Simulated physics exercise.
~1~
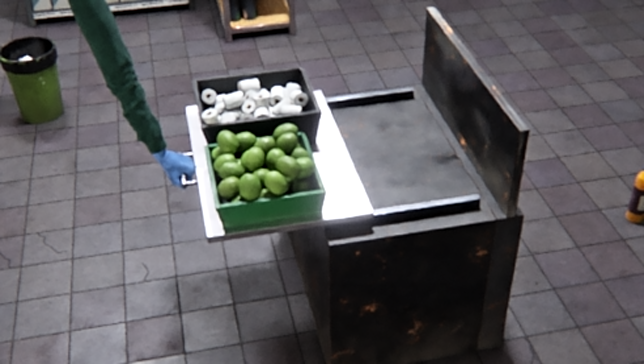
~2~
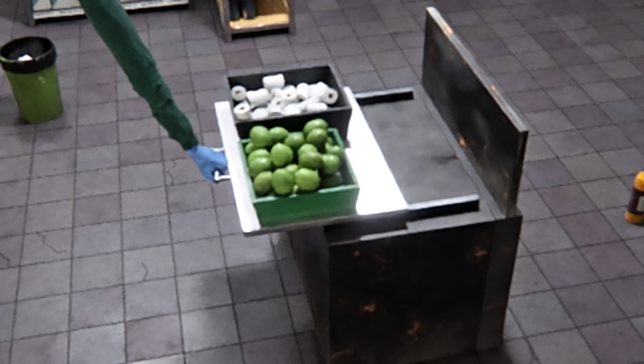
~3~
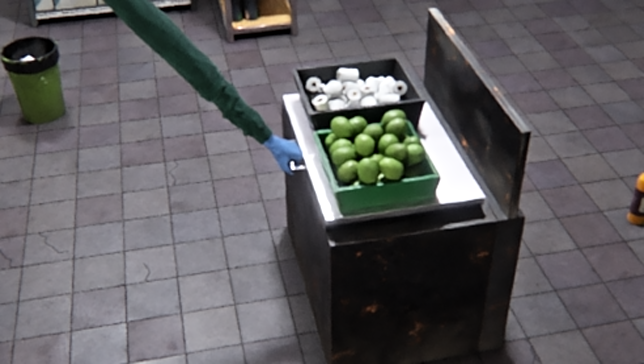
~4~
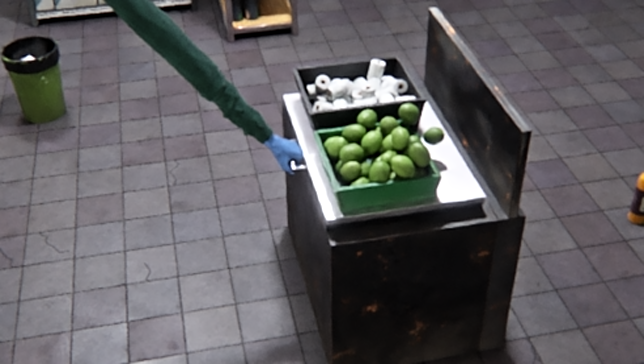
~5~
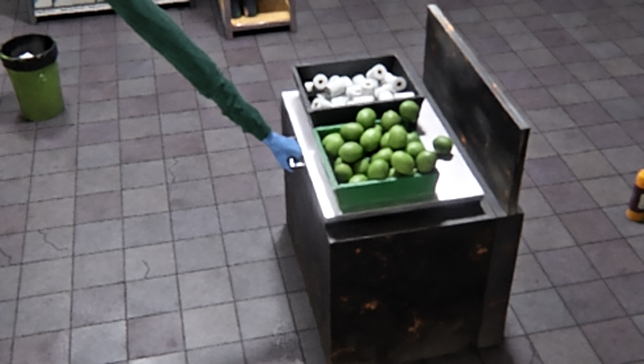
Sliding shelf with trays of limes and white rolls being pushed shut by a gloved hand, a couple of limes spilling out rightward.
